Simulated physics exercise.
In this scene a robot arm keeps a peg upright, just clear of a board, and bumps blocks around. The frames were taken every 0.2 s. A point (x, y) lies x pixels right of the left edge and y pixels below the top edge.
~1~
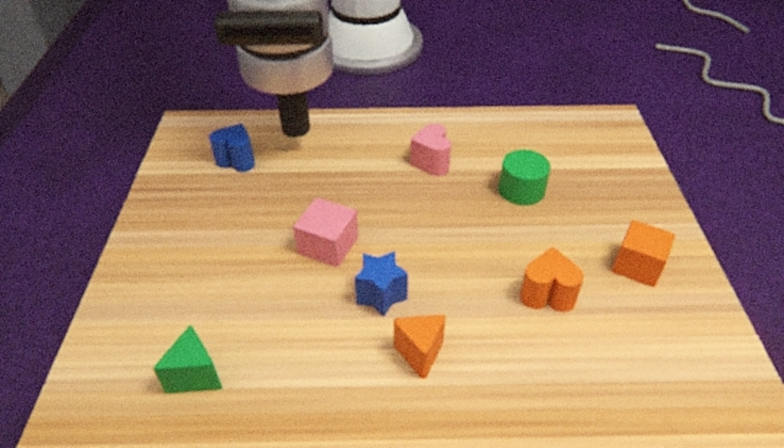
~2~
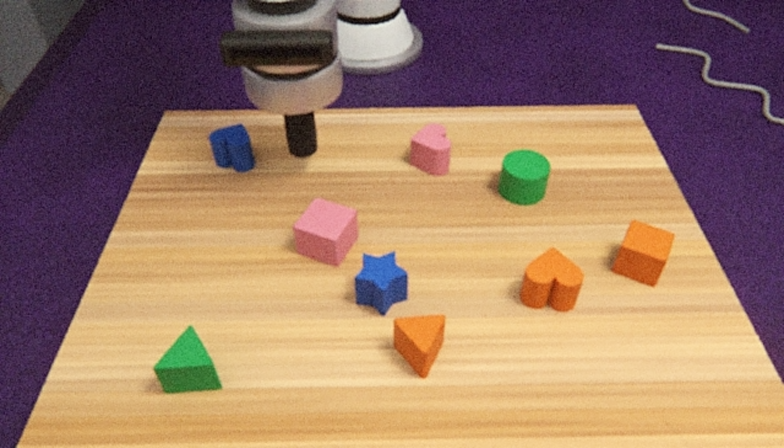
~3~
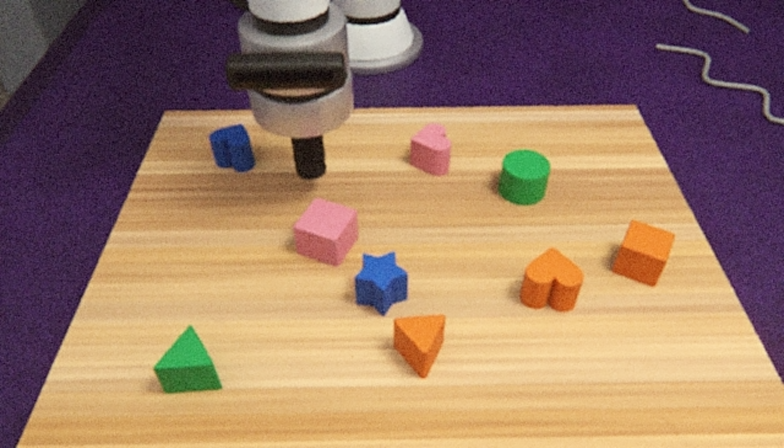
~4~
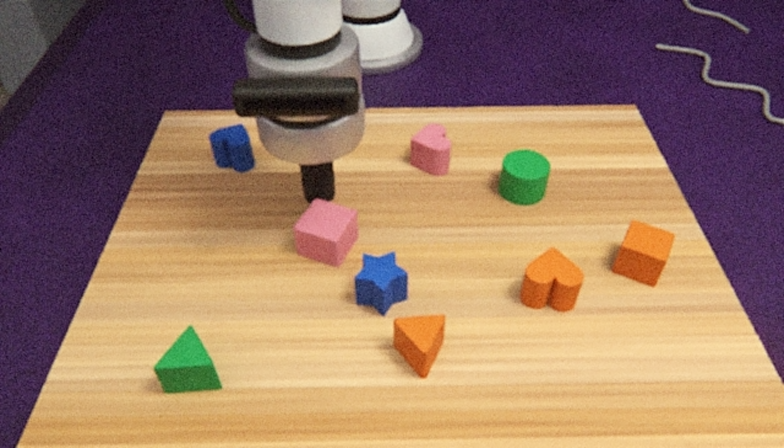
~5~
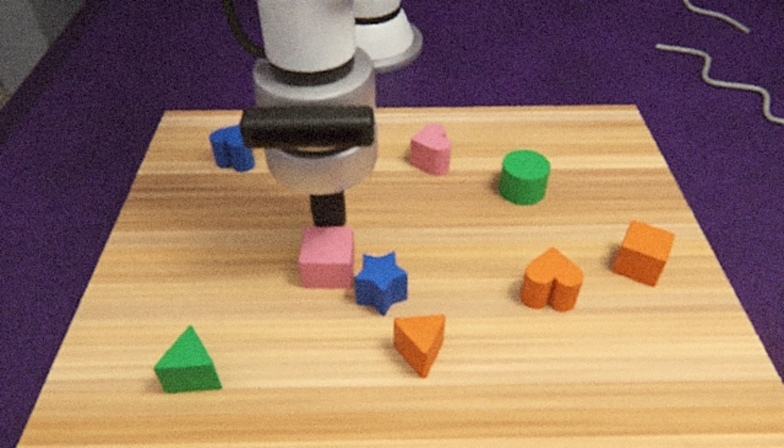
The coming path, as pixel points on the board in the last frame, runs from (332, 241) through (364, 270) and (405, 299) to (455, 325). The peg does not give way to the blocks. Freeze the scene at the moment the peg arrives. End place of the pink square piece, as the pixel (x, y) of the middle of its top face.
Its top middle will sit at (329, 269).
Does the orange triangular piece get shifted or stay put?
It does get moved.
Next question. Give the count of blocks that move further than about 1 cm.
I'd say three or more blocks get shifted by more than about 1 cm.
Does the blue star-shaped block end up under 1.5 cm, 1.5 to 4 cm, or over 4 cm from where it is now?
Its final spot will lie more than 4 cm from the current one.
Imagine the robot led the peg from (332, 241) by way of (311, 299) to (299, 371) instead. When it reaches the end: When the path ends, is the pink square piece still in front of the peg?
I'd say no.
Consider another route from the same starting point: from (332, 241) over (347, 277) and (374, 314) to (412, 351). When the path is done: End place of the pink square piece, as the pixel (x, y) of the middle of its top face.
The pink square piece ends near (325, 301).
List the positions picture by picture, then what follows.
Peg tip at (296, 130); block tops, pink square piece at (325, 218); blue star-shaped block at (381, 268); orange triangular piece at (421, 328); orange heart at (555, 268), in the first picture.
Peg at (304, 150); blocks unchanged, in the second picture.
Peg at (311, 171); blocks unchanged, in the third picture.
Peg at (320, 195); blocks unchanged, in the fourth picture.
Peg at (330, 222); pink square piece at (326, 244); blue star-shaped block at (381, 268); orange triangular piece at (421, 328); orange heart at (555, 268), in the fifth picture.
On the path given first. One third of the way, peg at (364, 252); pink square piece at (329, 268), turned 30° clockwise; blue star-shaped block at (384, 272).
Two thirds of the way, peg at (406, 281); pink square piece at (329, 269), turned 35° clockwise; blue star-shaped block at (403, 302), turned 15° clockwise; orange triangular piece at (421, 333), turned 20° anticlockwise.
At the end, peg at (457, 306); pink square piece at (329, 269), turned 35° clockwise; blue star-shaped block at (422, 316), turned 55° clockwise; orange triangular piece at (419, 352); orange heart in place.
